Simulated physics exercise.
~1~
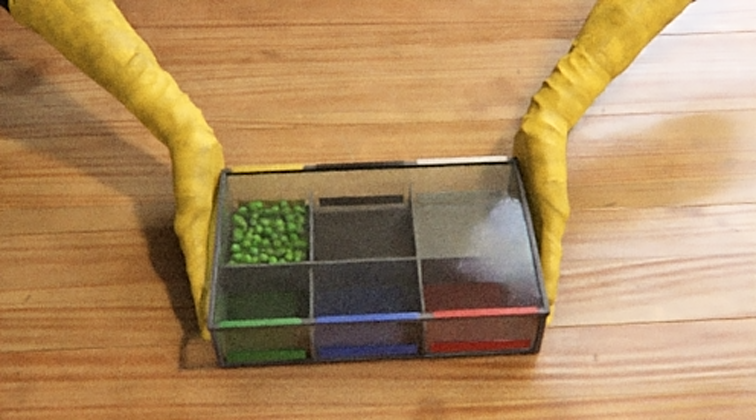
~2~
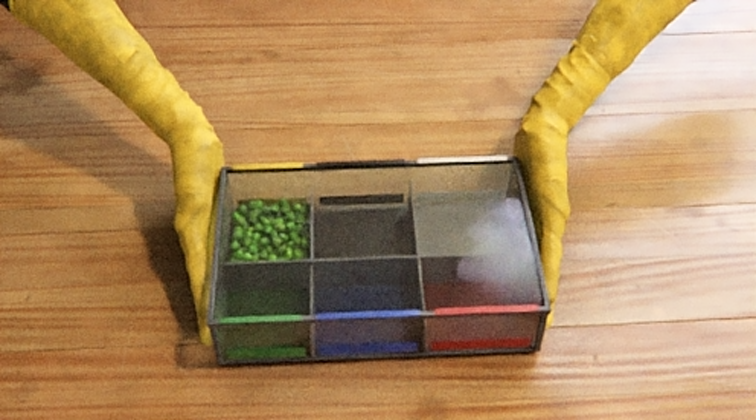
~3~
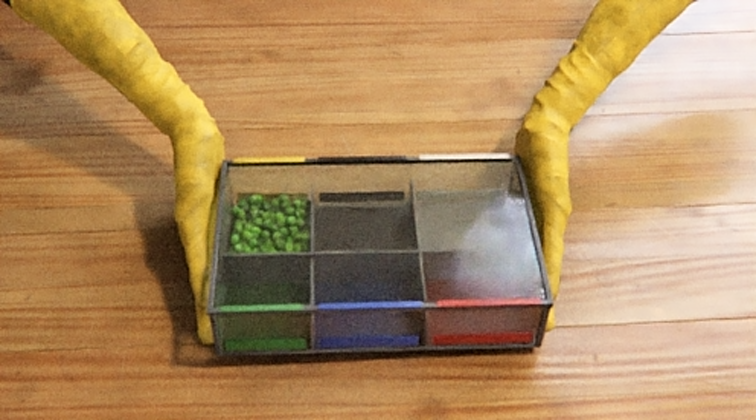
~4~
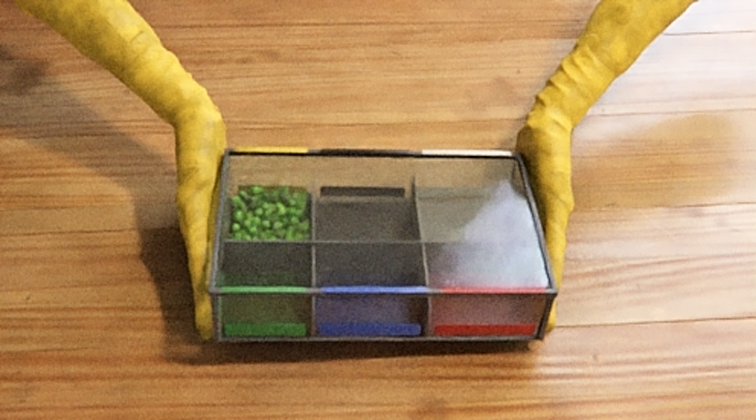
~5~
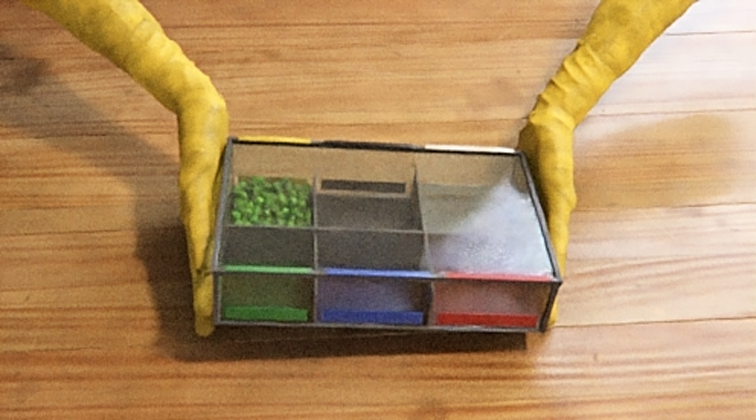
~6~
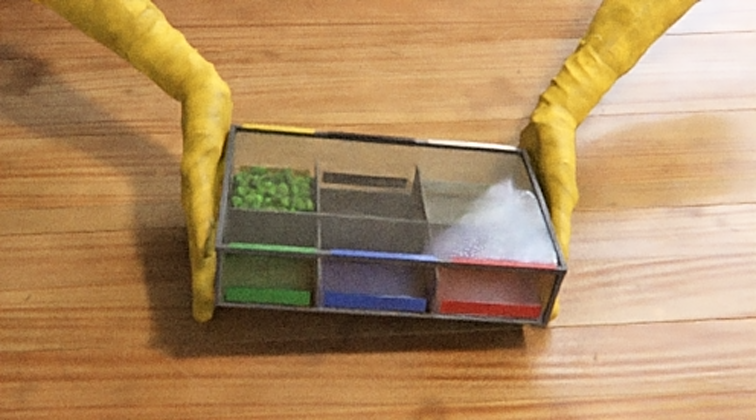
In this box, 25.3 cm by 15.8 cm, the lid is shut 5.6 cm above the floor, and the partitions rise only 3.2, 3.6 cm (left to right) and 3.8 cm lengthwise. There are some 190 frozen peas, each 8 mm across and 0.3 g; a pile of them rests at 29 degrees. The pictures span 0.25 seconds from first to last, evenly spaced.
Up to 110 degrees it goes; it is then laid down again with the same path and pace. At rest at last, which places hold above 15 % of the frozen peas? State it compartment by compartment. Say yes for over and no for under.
Red: No; blue: No; green: No; yellow: Yes; white: Yes; black: Yes.
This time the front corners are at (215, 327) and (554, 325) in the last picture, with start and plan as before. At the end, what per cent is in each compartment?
By the end red holds 30%, blue holds 40%, green holds 5%, yellow holds 20%, white holds 0% and black holds 0%.
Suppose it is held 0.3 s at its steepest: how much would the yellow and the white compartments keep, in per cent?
You'd end up with yellow at 50 per cent and white at 25 per cent.
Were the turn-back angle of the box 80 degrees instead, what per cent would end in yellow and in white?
Yellow: 75, white: 5 (per cent).
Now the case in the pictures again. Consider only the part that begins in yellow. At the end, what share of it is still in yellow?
My estimate is roughly 50 percent.
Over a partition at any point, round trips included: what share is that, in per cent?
The share comes out near 50 per cent.
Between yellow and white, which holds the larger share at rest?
The yellow compartment.
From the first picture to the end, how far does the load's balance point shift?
Around 8.0 centimetres.
Then, 1.26 s after the last picture, tilt 110 degrees; yellow 65 %, white 15 %, black 20 %.
Then, 2.09 s after the last picture, tilt 50 degrees; yellow 50 %, white 30 %, black 20 %.
Then, 2.94 s after the last picture, tilt 0 degrees; yellow 50 %, white 30 %, black 20 %.
In the end, red 0 %, blue 0 %, green 0 %, yellow 50 %, white 30 %, black 20 %.
